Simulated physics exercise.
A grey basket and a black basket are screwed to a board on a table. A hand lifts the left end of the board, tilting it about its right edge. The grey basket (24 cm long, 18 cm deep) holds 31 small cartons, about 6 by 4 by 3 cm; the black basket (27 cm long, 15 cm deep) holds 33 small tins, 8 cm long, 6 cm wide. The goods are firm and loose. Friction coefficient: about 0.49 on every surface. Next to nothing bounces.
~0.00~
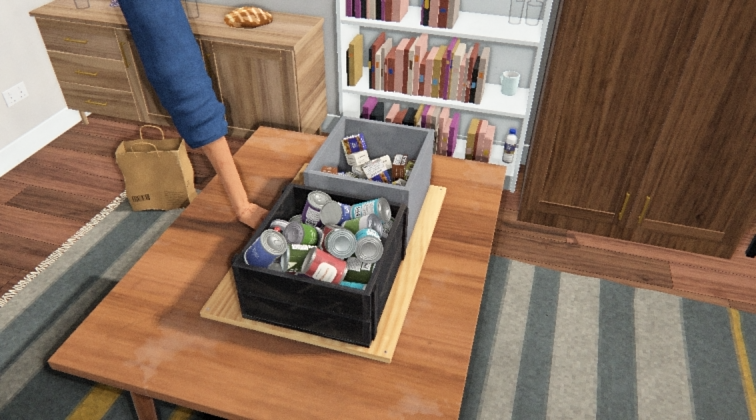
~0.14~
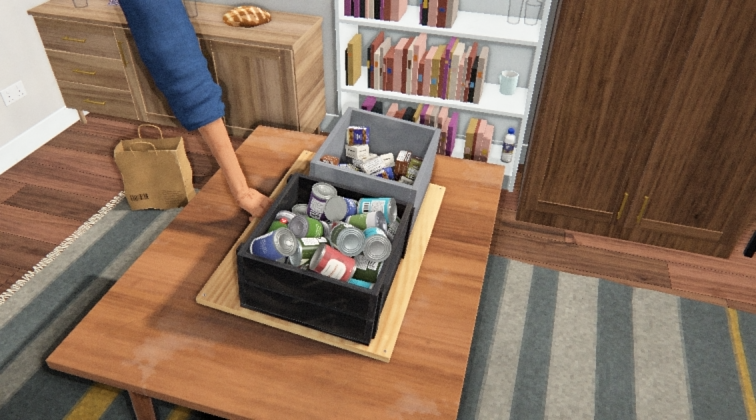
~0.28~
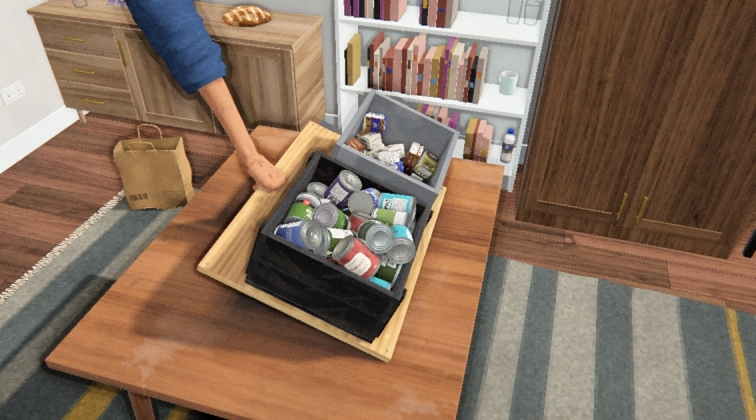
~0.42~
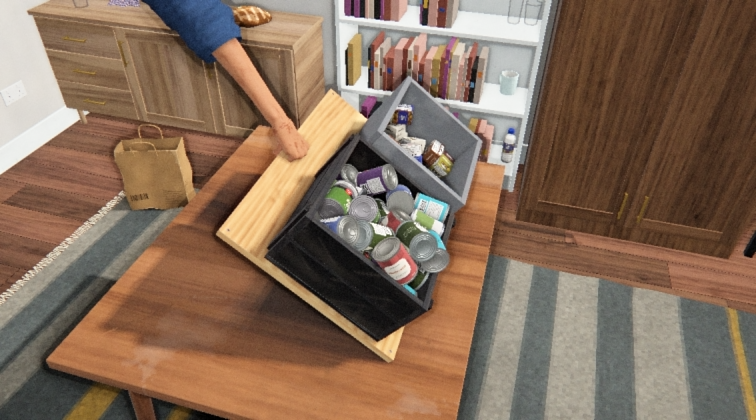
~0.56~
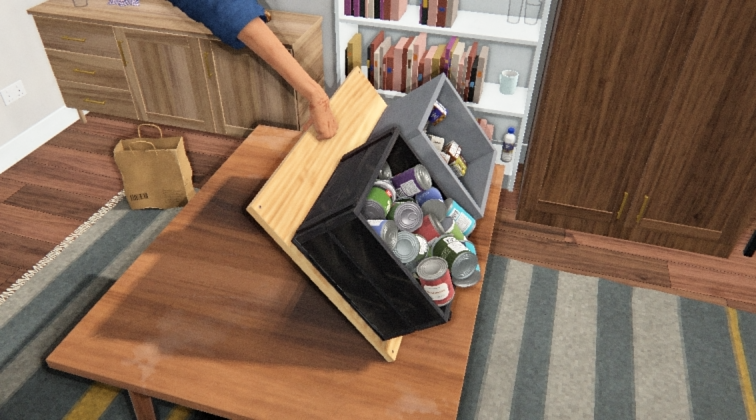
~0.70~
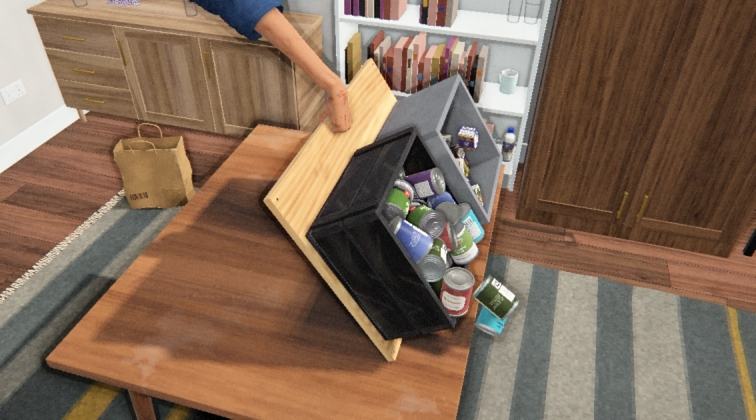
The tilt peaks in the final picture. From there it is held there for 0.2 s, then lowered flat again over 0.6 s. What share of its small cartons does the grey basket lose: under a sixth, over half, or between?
The grey basket loses under a sixth of its small cartons.
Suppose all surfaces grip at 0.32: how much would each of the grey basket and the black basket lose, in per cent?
In that case grey basket 0, black basket 30 per cent.
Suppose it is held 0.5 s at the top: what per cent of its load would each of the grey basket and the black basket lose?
Then grey basket 0, black basket 20 per cent.
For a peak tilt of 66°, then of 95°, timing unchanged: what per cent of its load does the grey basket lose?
About 0 and 50 per cent.
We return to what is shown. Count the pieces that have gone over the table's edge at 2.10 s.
About 8.
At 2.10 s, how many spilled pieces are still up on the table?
Roughly 1.
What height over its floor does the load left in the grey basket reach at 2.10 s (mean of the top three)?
Some 15 cm.
After 0.92 s, tilt 57°; the grey basket has all 31 and the black basket is down by 4 of 33.
After 1.21 s, tilt 27°; the grey basket has all 31 and the black basket is down by 10 of 33.
After 1.60 s, tilt 0°; the grey basket has all 31 and the black basket is down by 10 of 33.
Final count (at 2.10 s), the grey basket has all 31 and the black basket is down by 10 of 33. Asked share, 0 of 31, 0 per cent.
